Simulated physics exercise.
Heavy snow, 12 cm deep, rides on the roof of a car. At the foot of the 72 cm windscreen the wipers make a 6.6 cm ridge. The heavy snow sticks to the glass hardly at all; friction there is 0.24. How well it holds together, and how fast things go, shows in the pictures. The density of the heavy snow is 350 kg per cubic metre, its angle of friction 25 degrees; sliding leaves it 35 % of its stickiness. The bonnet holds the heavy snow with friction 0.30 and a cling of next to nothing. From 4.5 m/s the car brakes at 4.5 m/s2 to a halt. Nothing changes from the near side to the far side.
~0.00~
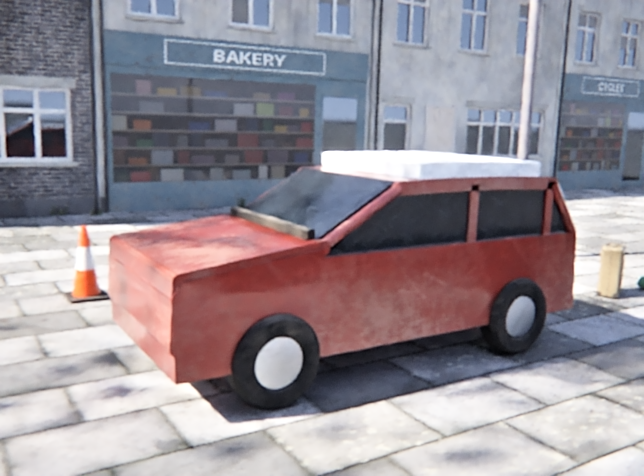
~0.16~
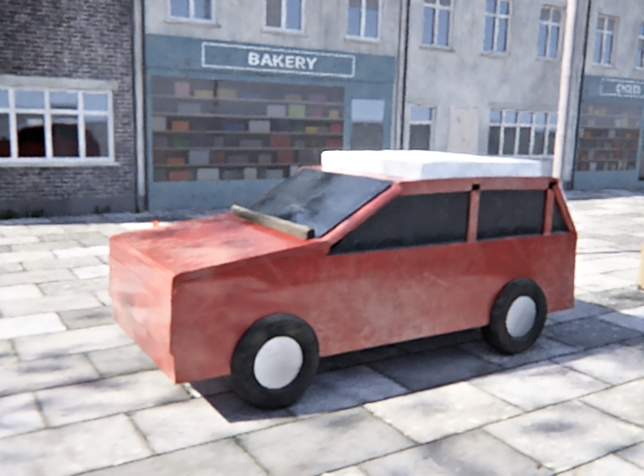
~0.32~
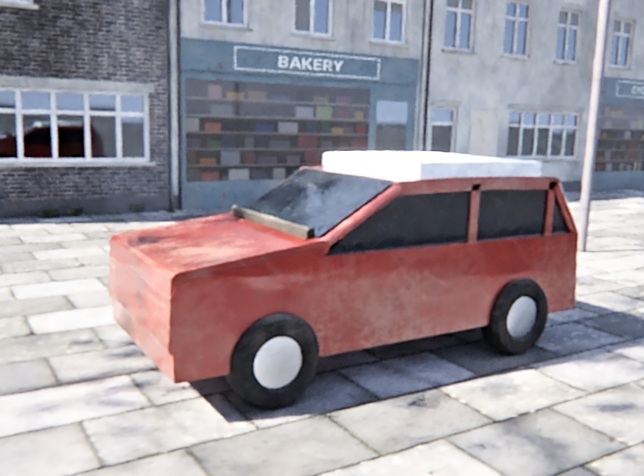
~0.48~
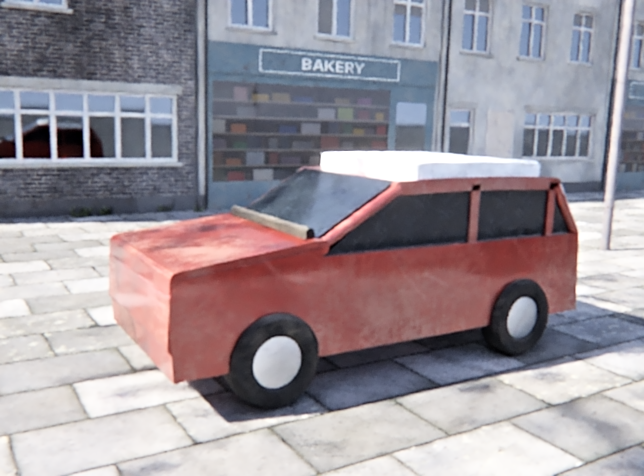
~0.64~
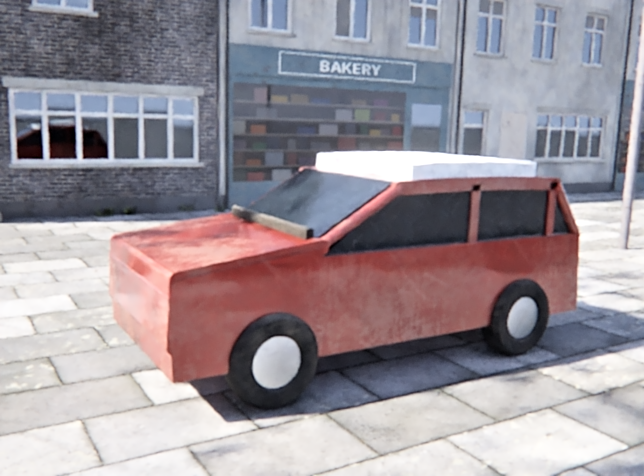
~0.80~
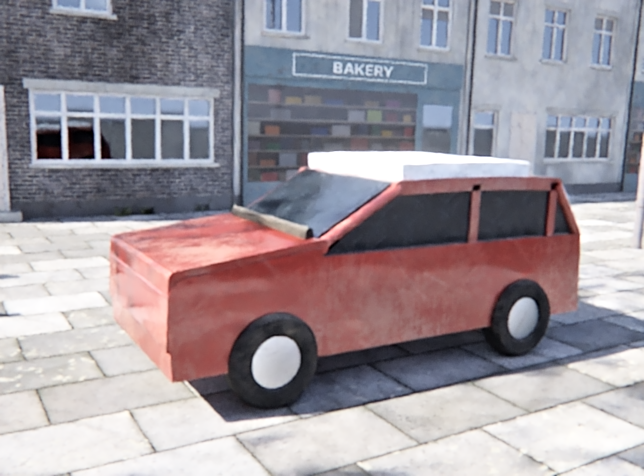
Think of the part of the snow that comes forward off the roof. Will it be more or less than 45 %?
The part of the snow that comes forward off the roof is less than 45 %.
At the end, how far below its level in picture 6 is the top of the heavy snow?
About 0 cm.
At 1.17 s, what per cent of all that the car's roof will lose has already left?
Some 70 per cent.
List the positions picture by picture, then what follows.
In the first picture, leading edge of the heavy snow at (421, 165).
In the second picture, leading edge of the heavy snow at (421, 163).
In the third picture, leading edge of the heavy snow at (420, 163), its middle shifted 6 mm.
In the fourth picture, leading edge of the heavy snow at (417, 170), its middle shifted 3.0 cm.
In the fifth picture, leading edge of the heavy snow at (412, 166), its middle shifted 8.0 cm.
In the sixth picture, leading edge of the heavy snow at (402, 167), its middle shifted 16 cm.
After 1.17 s, 78 % of the snow is on the roof, 22 % on the glass, none on the bonnet and none has gone off the nose.
After 1.62 s, 67 % of the snow is on the roof, 26 % on the glass, 8 % on the bonnet and none has gone off the nose.
After 2.06 s, 67 % of the snow is on the roof, 25 % on the glass, 8 % on the bonnet and none has gone off the nose.
After 2.50 s, 67 % of the snow is on the roof, 25 % on the glass, 8 % on the bonnet and none has gone off the nose.
After 2.60 s, at the end, 67 % of the snow is on the roof, 25 % on the glass, 8 % on the bonnet and none has gone off the nose.
